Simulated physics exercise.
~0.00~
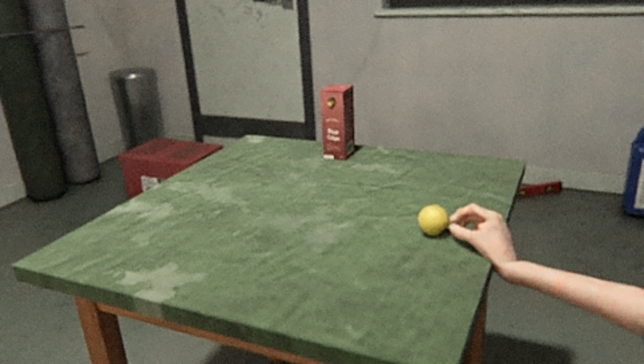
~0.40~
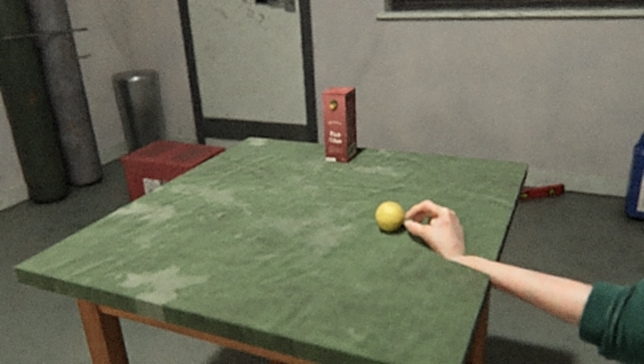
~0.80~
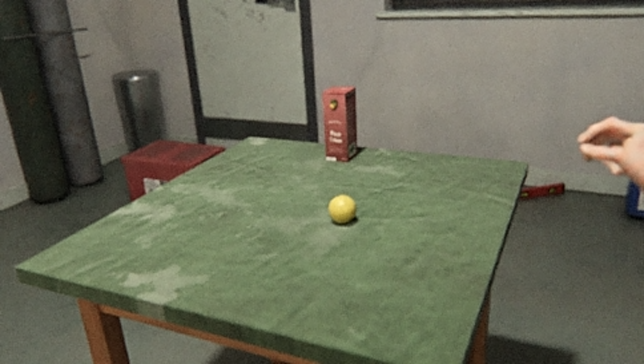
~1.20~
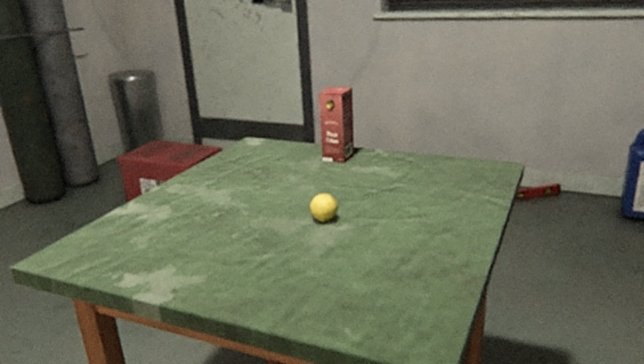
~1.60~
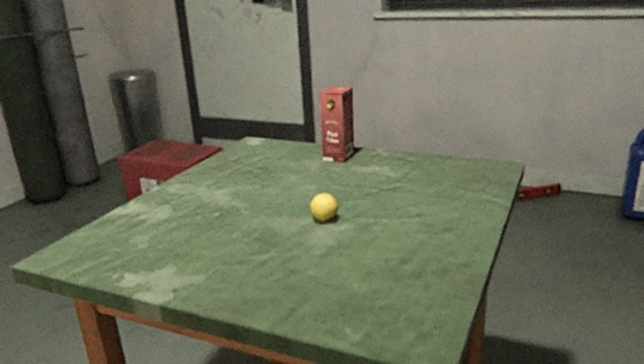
A bare hand reaches in from the right over a table with a mottled green top, seen from slightly above in a grey-walled room. Its fingers touch a yellow lemon on the right part of the table, while a red carton stands near the far edge and a red box sits on the floor behind. The hand pushes the lemon to the left, showing a green sleeve as it reaches further in. It then lets go and draws back to the right as the lemon keeps moving left. The lemon slows and comes to rest near the middle of the table, with the carton still in its place.
